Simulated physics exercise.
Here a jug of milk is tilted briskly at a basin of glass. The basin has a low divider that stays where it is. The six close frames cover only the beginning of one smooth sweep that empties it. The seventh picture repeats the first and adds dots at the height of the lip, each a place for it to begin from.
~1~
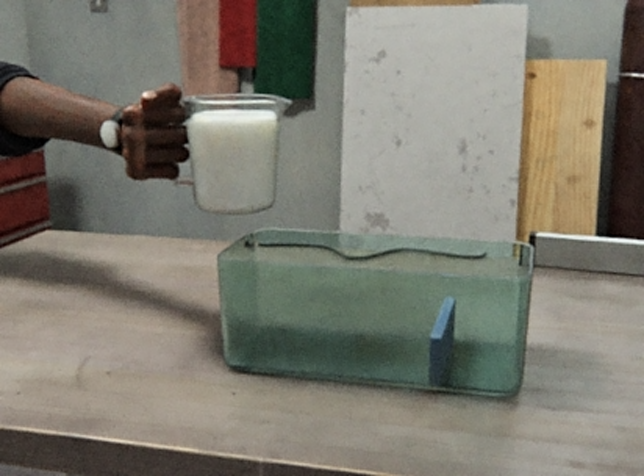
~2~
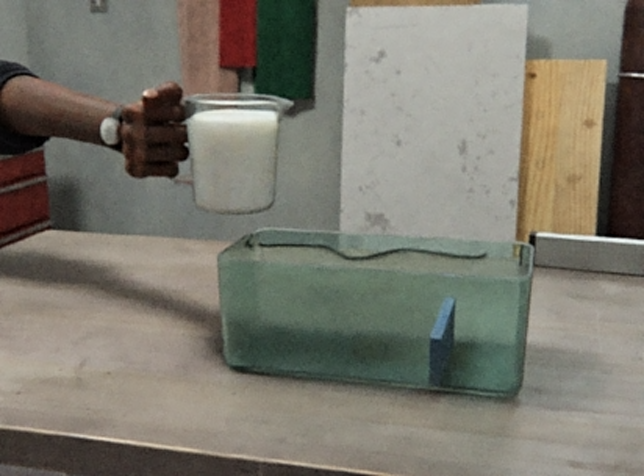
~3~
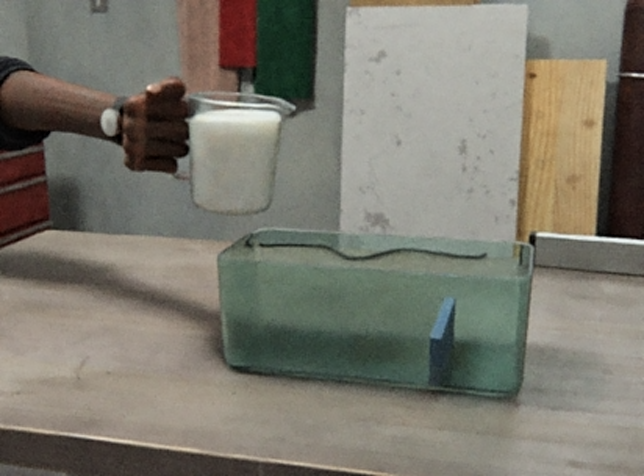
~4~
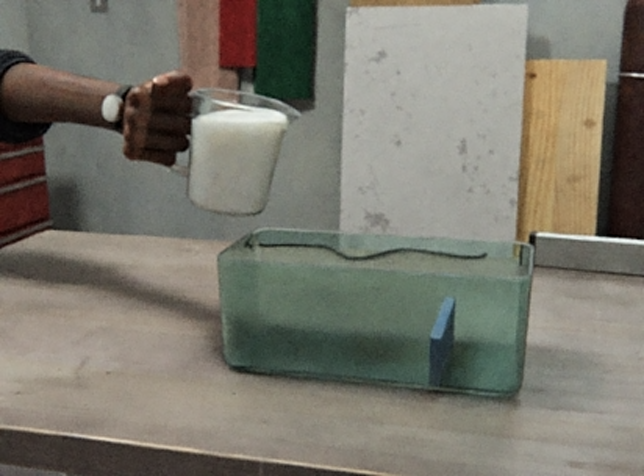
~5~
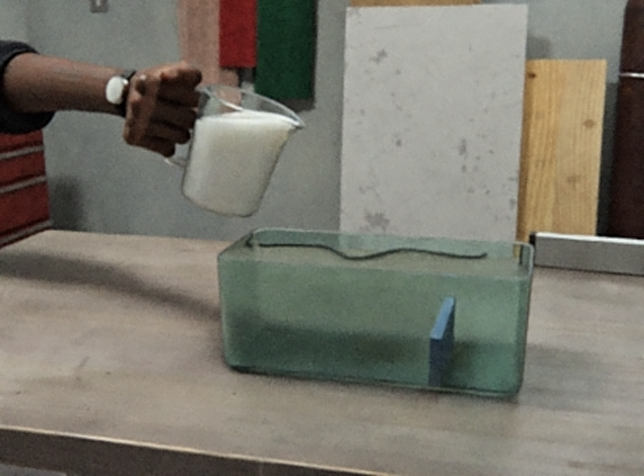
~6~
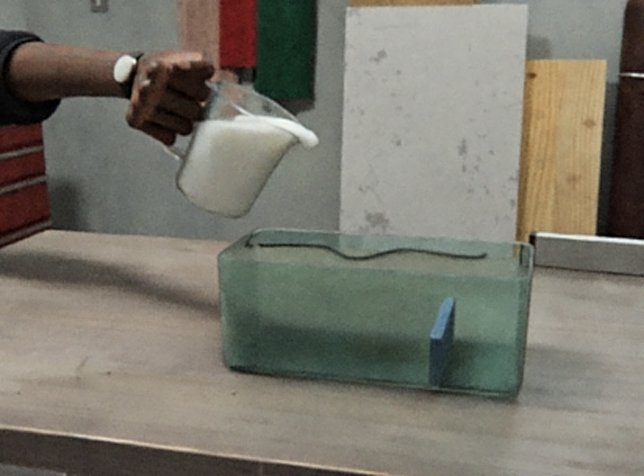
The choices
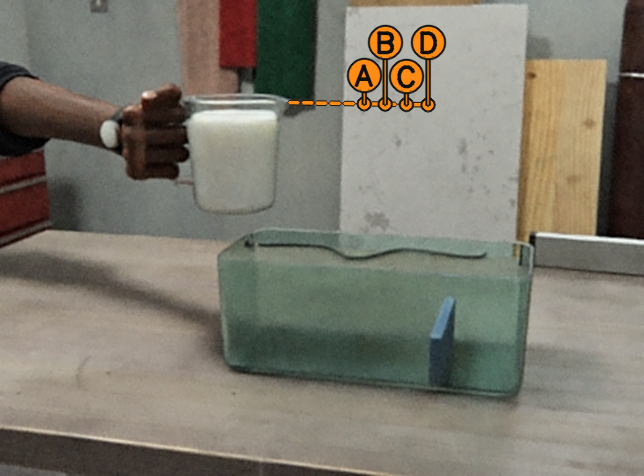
In this clip, a hand holds a clear jug of milk above the left side of a glass basin with a blue panel inside, then tilts it to the right until milk just passes over the lip.
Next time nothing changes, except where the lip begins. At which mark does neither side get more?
The answer is spot B.
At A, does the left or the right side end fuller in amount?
More ends on the left.
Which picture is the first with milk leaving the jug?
Picture 6.
On the marked copy, A at (364, 103); B at (385, 104); C at (406, 104); D at (428, 104).
With A, about 85 % ends left of the wall and 14 % right of it.
With B, about 48 % ends left of the wall and 52 % right of it.
With C, about 21 % ends left of the wall and 77 % right of it.
With D, about 26 % ends left of the wall and 73 % right of it.
